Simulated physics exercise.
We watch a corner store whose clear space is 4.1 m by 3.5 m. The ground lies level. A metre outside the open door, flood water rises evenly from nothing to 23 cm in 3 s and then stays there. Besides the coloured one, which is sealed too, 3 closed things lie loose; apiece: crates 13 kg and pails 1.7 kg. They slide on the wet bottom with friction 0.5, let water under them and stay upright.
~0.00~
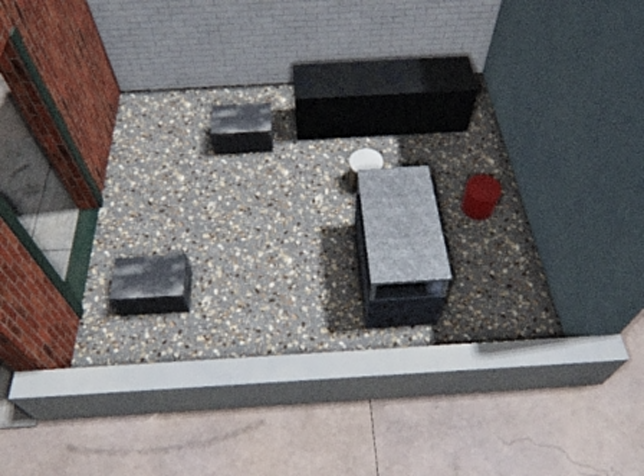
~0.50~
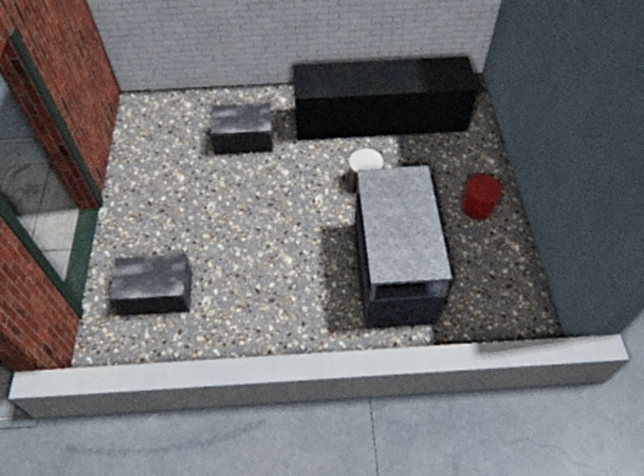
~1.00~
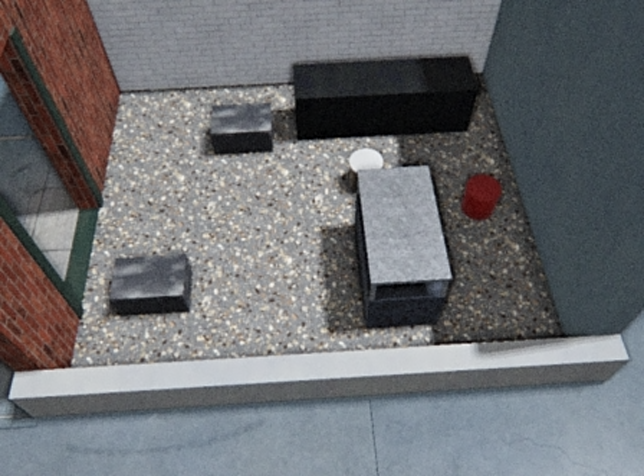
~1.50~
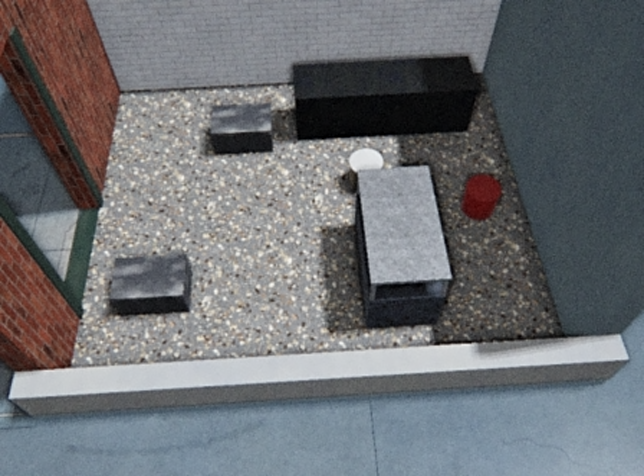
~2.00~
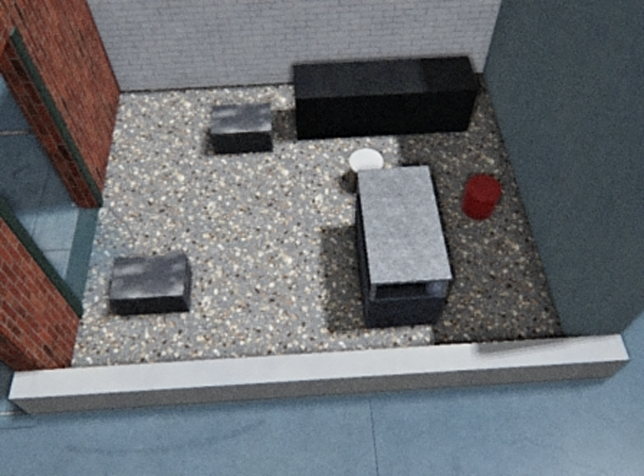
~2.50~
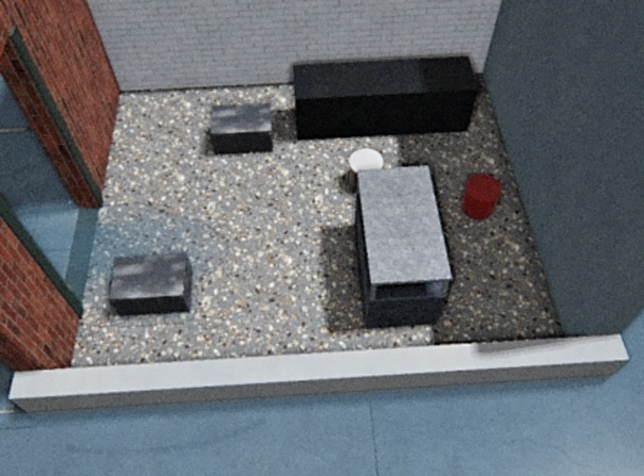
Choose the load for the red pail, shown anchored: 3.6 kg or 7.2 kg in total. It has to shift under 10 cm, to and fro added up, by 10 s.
I expect that neither load is enough.
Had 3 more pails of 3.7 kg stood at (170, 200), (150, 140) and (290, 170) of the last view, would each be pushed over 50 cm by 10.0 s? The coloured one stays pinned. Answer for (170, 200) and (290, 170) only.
In turn: More, past it.
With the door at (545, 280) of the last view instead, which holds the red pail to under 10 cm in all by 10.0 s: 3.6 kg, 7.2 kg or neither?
In that case neither weight holds it.
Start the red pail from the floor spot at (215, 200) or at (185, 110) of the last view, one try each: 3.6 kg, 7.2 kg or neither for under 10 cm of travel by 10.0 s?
In turn: Neither is enough; neither is enough.
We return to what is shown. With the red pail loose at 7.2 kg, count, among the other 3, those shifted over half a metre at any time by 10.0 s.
That makes 3.
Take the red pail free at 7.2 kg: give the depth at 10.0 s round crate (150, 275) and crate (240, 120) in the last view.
About 16 and 5 cm.
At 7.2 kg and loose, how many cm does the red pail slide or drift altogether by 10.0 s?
About 100 cm.
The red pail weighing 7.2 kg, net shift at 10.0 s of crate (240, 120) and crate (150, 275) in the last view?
In that order: 60 cm, 150 cm.
After 3.5 s the red pail would be 0 cm from its start with 3.6 kg and 0 cm from its start with 7.2 kg; 0 cm of water round it then.
After 4.5 s the red pail would be 0 cm from its start with 3.6 kg and 0 cm from its start with 7.2 kg; 1 cm of water round it then.
After 7.0 s the red pail would be 52 cm from its start with 3.6 kg and 18 cm from its start with 7.2 kg; 5 cm of water round it then.
After 10.0 s the red pail would be 23 cm from its start with 3.6 kg and 65 cm from its start with 7.2 kg; 12 cm of water round it then.
